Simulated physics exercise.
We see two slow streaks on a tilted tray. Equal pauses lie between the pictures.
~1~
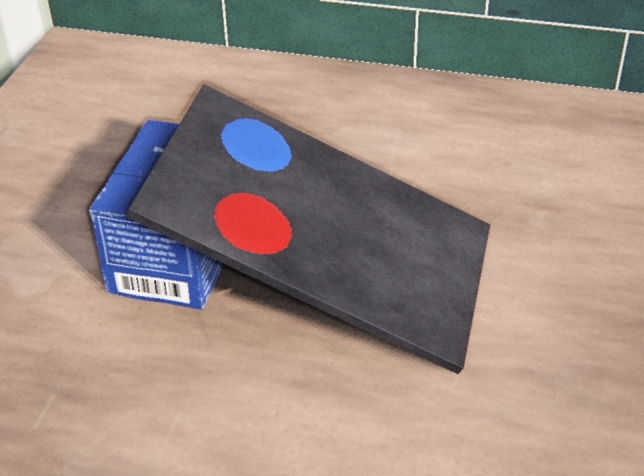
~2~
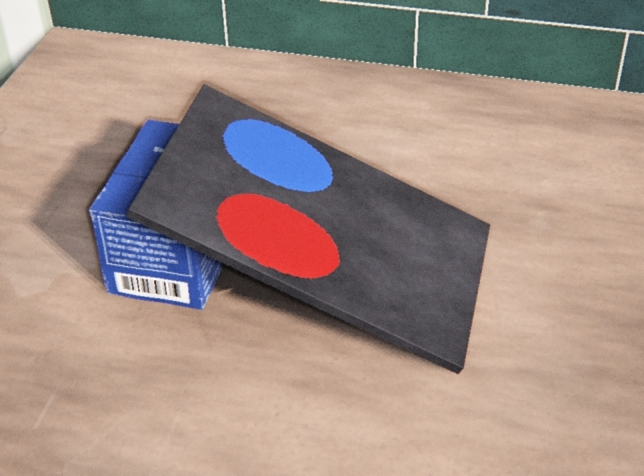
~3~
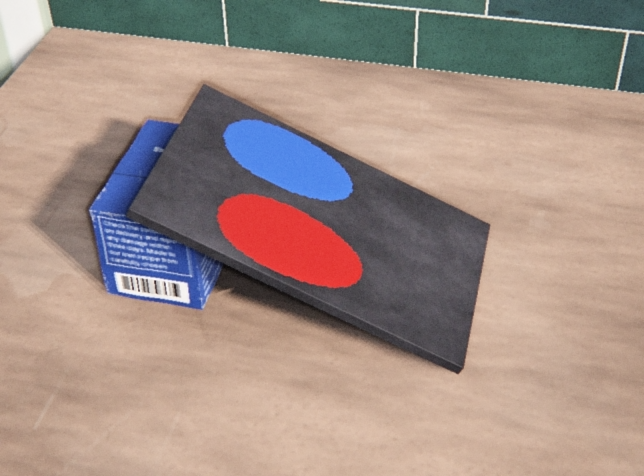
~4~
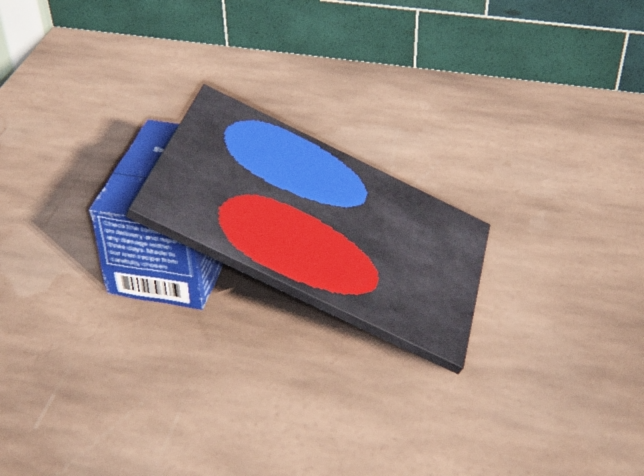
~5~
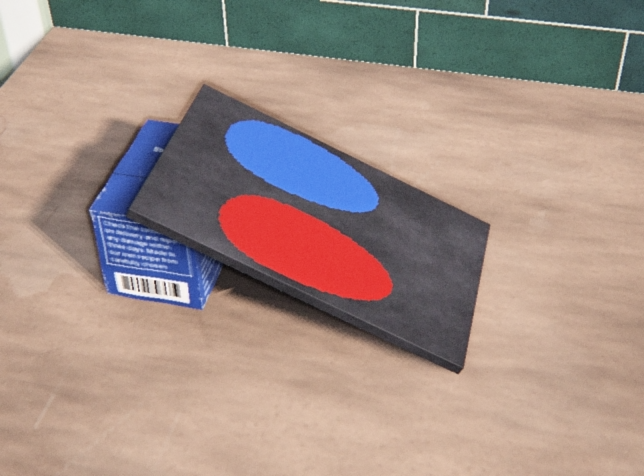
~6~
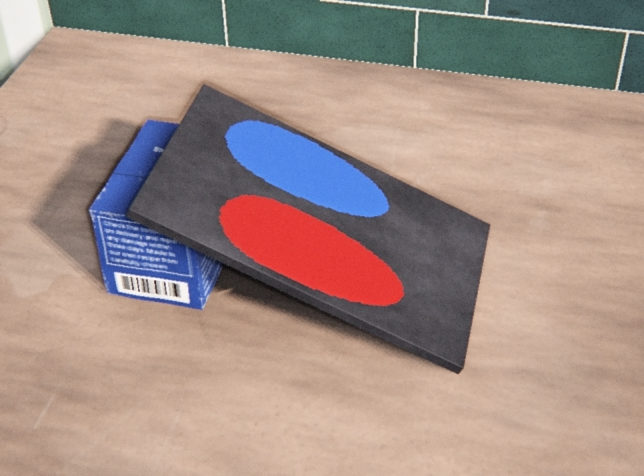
Blue and red patches of syrup start as small ovals near the raised end of a dark tray propped on a blue box. Both stretch down the slope toward the right, lengthening quickly at first and then more slowly, with the red tip ending slightly farther along than the blue.
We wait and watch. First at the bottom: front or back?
First at the edge is the nearer one.
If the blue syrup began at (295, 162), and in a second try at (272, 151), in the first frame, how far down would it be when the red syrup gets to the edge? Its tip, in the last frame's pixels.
At about (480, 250), and at (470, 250).
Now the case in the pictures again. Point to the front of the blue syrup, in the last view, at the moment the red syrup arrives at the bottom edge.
Roughly at (443, 235).
Soon after, the red syrup is close to the edge; the blue syrup is three quarters of the way down.
In the end, the red syrup is at the low edge; the blue syrup is close to the edge.
